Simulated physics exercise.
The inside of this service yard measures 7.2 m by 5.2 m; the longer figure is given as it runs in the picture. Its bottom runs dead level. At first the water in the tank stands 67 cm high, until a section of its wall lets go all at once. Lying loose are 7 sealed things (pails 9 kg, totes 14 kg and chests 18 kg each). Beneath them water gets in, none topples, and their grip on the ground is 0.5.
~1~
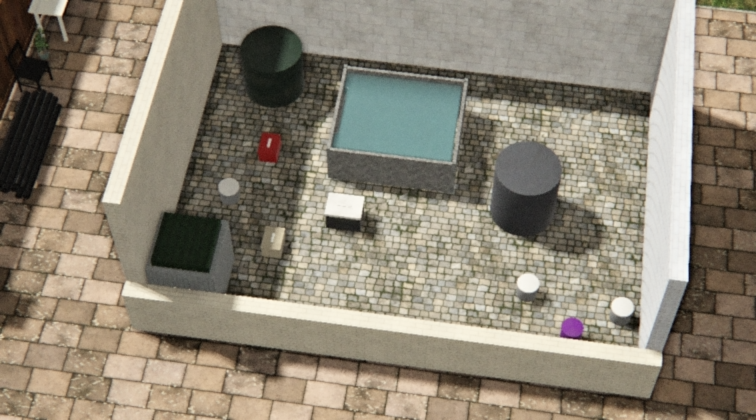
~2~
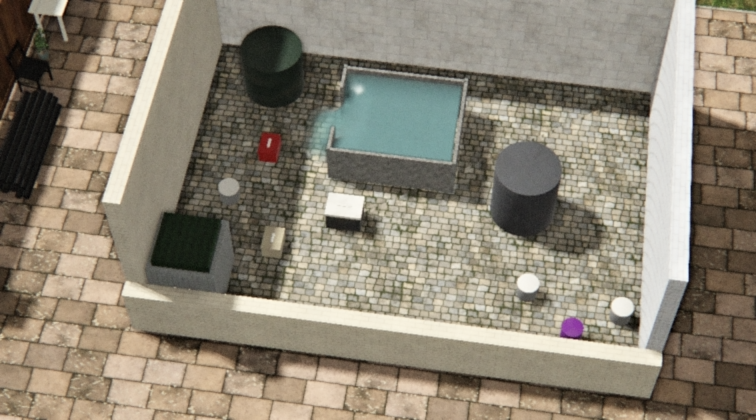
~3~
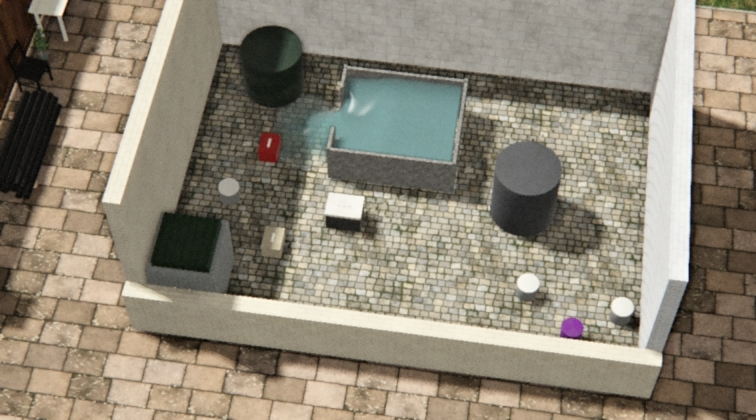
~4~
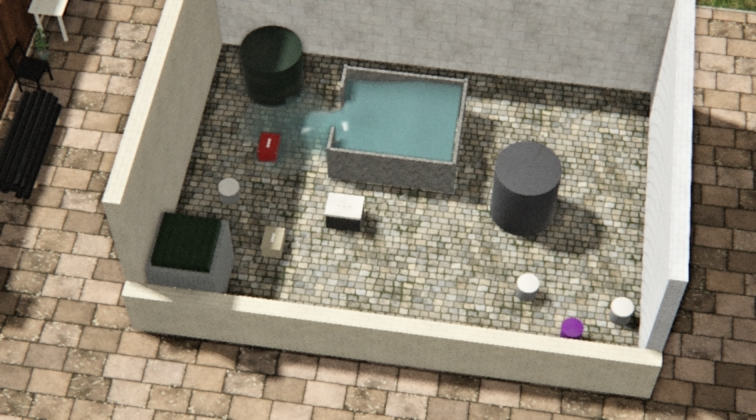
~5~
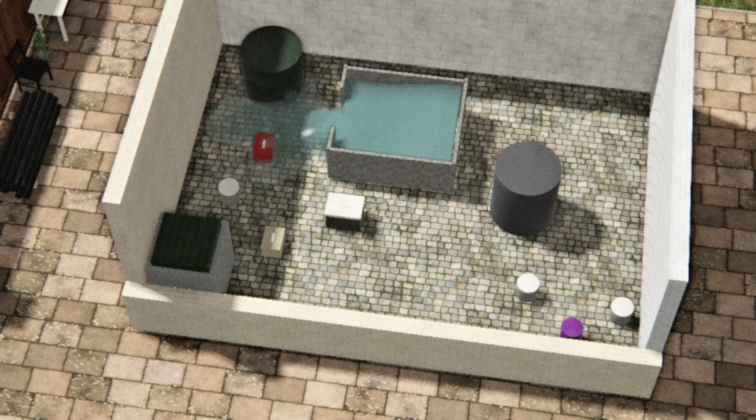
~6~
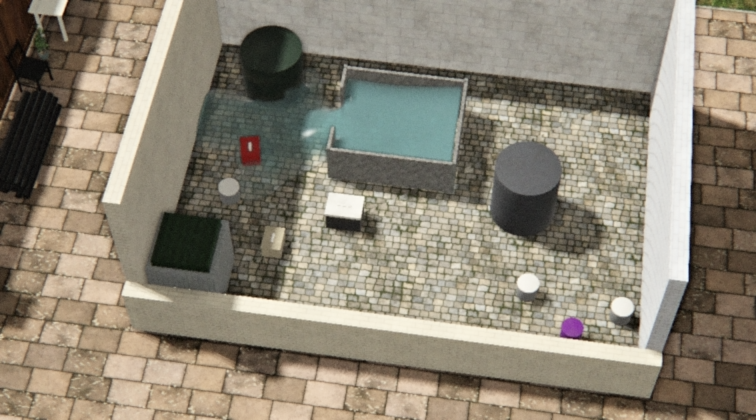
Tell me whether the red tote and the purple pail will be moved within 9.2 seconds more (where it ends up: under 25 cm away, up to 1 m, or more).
In the end red tote: Large shift; purple pail: Negligible shift.
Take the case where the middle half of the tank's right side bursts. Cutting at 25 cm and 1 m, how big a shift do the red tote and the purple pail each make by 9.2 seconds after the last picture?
The red tote would remain almost still and the purple pail would be washed far off.
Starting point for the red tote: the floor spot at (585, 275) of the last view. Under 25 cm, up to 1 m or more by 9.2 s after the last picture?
By that time it keeps its spot.
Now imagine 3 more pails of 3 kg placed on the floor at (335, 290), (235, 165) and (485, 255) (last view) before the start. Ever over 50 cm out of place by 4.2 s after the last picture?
Lab note - in order: Above threshold / above threshold / below threshold.
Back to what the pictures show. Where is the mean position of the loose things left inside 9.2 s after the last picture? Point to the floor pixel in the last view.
At about (461, 280).
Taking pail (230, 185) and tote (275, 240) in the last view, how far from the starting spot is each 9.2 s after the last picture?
Taken in order, the shifts are 350 cm and 150 cm.
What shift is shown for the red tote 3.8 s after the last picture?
Around 200 centimetres.
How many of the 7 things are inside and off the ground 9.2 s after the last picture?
The number is 0.
Then, 1.2 s after the last picture the red tote is near (191, 232), 2.0 m from its start, afloat; the purple pail is near (573, 327), 0.0 m from its start, aground; 1 afloat.
Then, 3.8 s after the last picture the red tote is near (348, 236), 2.2 m from its start, aground; the purple pail is near (573, 327), 0.0 m from its start, aground; 0 afloat.
Then, 6.2 s after the last picture the red tote is near (351, 237), 2.2 m from its start, aground; the purple pail is near (573, 327), 0.0 m from its start, aground; 0 afloat.
Then, 9.2 s after the last picture the red tote is near (351, 237), 2.2 m from its start, aground; the purple pail is near (573, 327), 0.0 m from its start, aground; 0 afloat.
